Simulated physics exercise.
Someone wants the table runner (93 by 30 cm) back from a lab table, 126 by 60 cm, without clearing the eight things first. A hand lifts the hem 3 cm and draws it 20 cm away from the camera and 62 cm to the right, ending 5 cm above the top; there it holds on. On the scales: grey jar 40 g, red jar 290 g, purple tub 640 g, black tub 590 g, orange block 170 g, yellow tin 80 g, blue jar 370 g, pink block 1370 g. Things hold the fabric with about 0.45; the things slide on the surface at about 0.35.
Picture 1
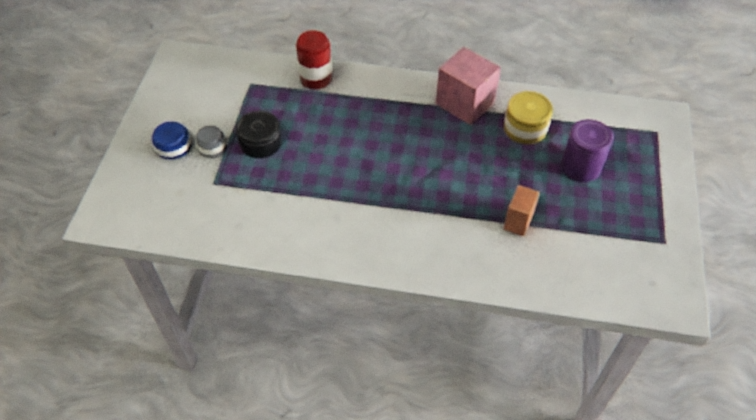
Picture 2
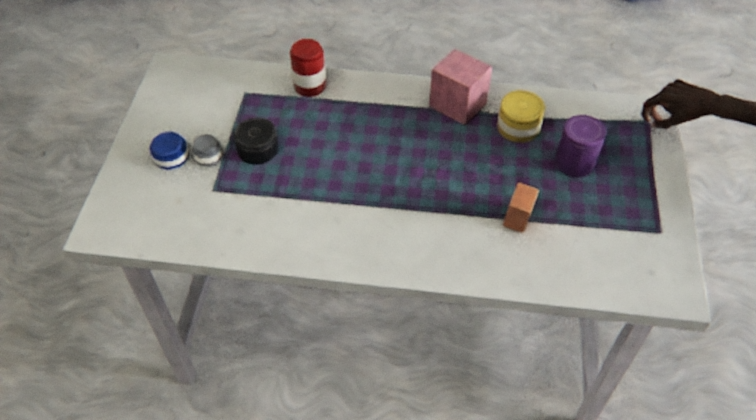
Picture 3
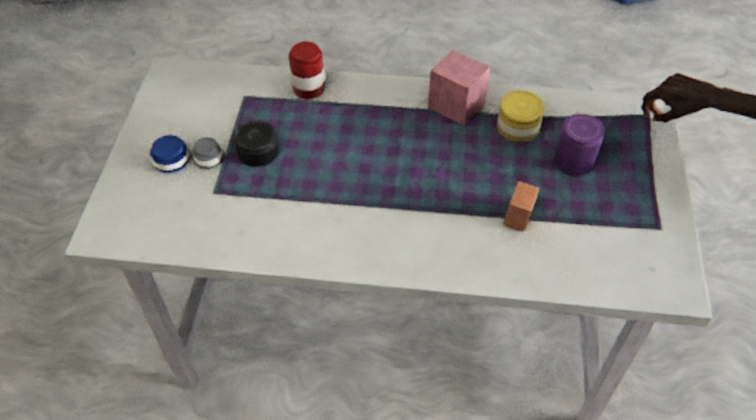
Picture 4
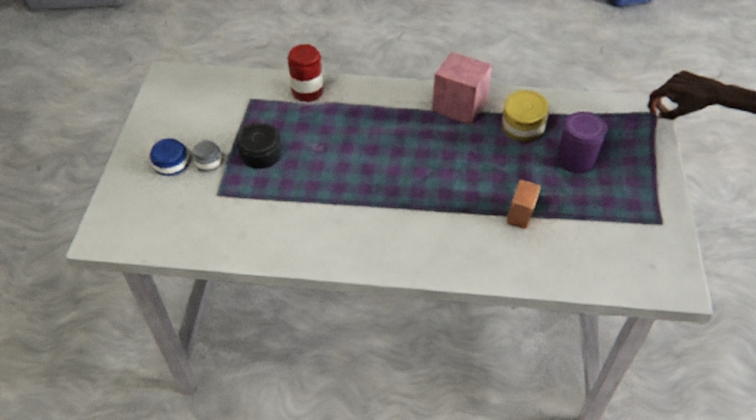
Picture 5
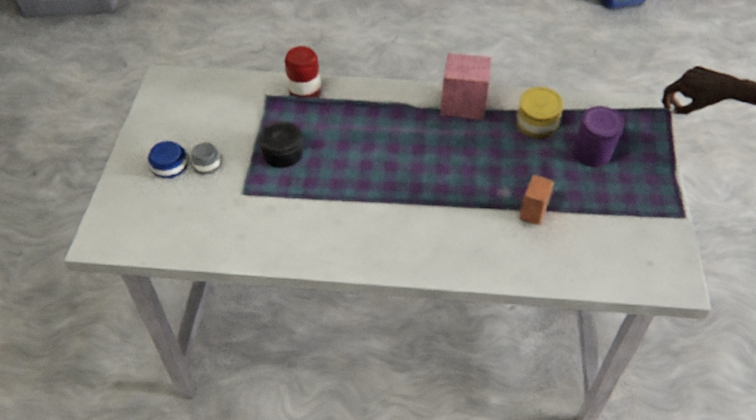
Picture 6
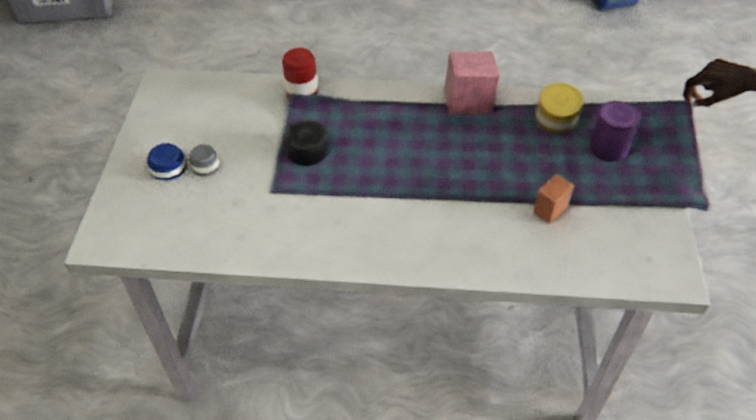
A purple and teal checked cloth lies across a pale table on a swirled grey floor, seen from above at an angle, with black, yellow and purple tubs, a pink block and an orange block on or against it, and red, blue and grey jars nearby. A hand enters at right and grips the far corner. The cloth slides right, carrying the tubs and orange block, while the pink block shifts slightly and the camera drifts a little.
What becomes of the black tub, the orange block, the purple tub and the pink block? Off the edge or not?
Result: Black tub stays on, orange block remains up there, purple tub goes over the edge, pink block goes over the edge.
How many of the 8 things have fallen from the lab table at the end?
That makes 3.
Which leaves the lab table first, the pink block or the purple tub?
First goes the purple one.
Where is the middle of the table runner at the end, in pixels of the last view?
Around (706, 122).
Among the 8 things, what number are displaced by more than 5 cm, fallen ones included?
5 of them.
Next, 75 % of the table runner is still over the top; black tub 29 cm off its start, purple tub 26 cm off its start, orange block 12 cm off its start.
Then, 45 % of the table runner is still over the top; black tub 49 cm off its start, purple tub over the edge, pink block lifted 5 cm.
After that, 35 % of the table runner is still over the top; purple tub over the edge, black tub 62 cm off its start at (531, 115), pink block over the edge.
Later, 35 % of the table runner is still over the top; pink block over the edge, purple tub over the edge, black tub 64 cm off its start.
At the end, 35 % of the table runner is still over the top; pink block over the edge, purple tub over the edge, black tub 64 cm off its start at (541, 113), orange block 12 cm off its start at (578, 189).
